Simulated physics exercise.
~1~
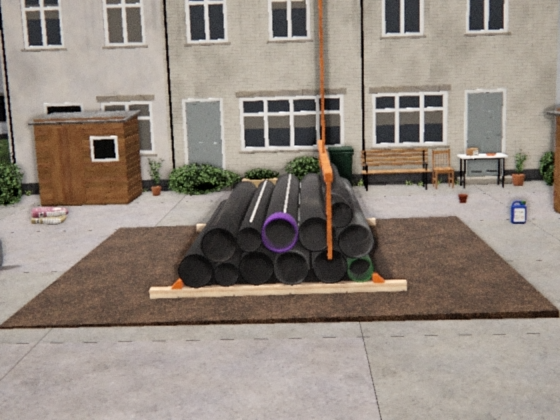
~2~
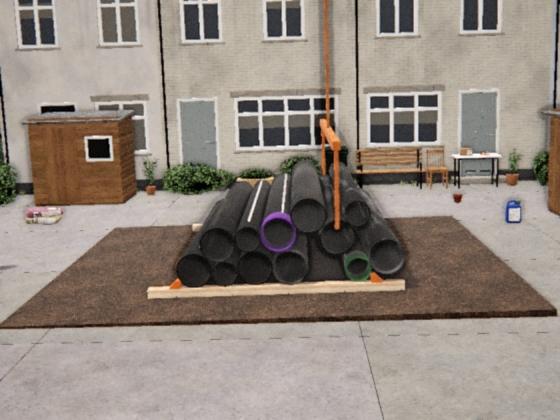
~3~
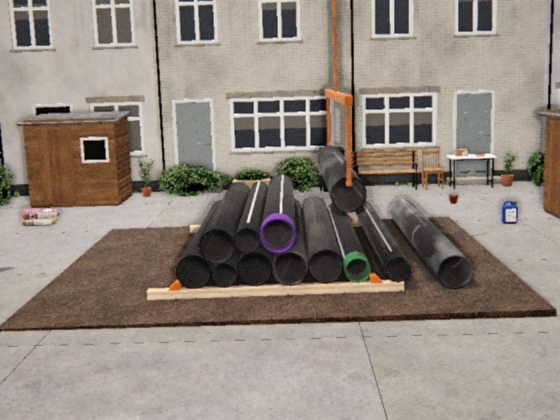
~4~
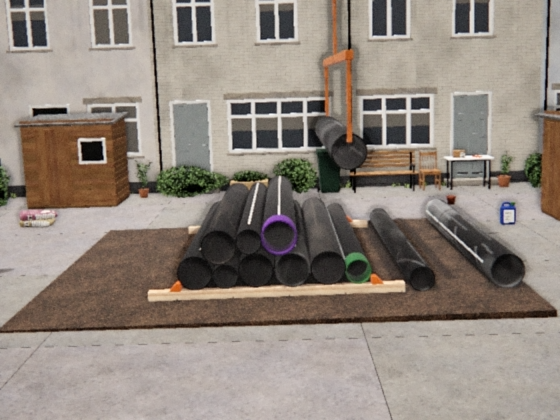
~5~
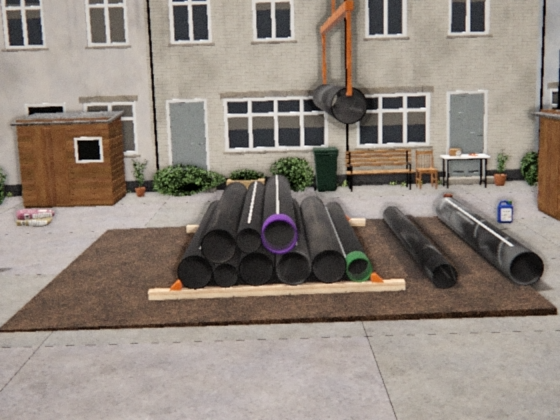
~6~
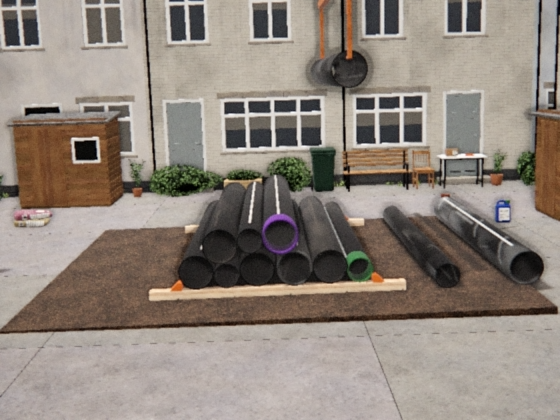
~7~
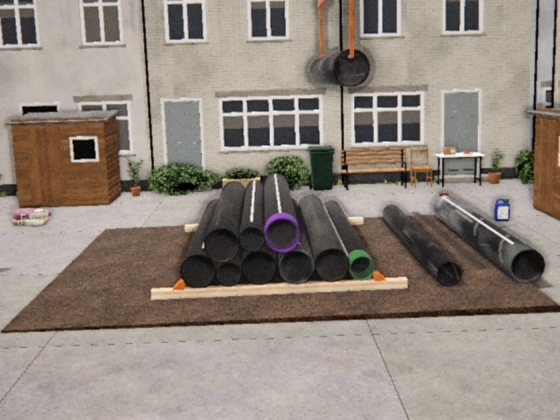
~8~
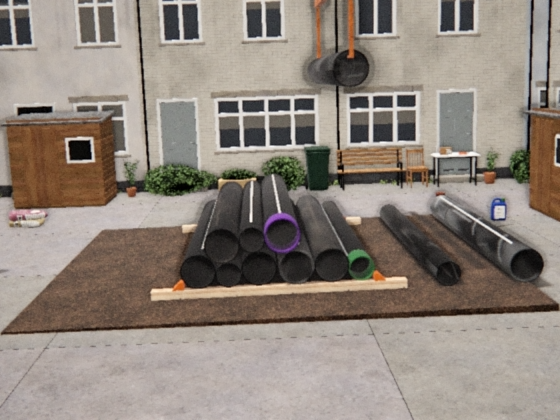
The clip opens on a stack of hollow dark pipes, one marked purple and one green, resting on timber bearers over a brown pad before a row of houses. An orange lifting frame hooks a pipe in the stack and draws it upward. As it rises out, pipes on the right side come loose, and two roll down to the right. The lifted pipe climbs past the windows, then hangs still. At the end, the two fallen pipes lie right of the stack, while the purple and green pipes remain in their places.
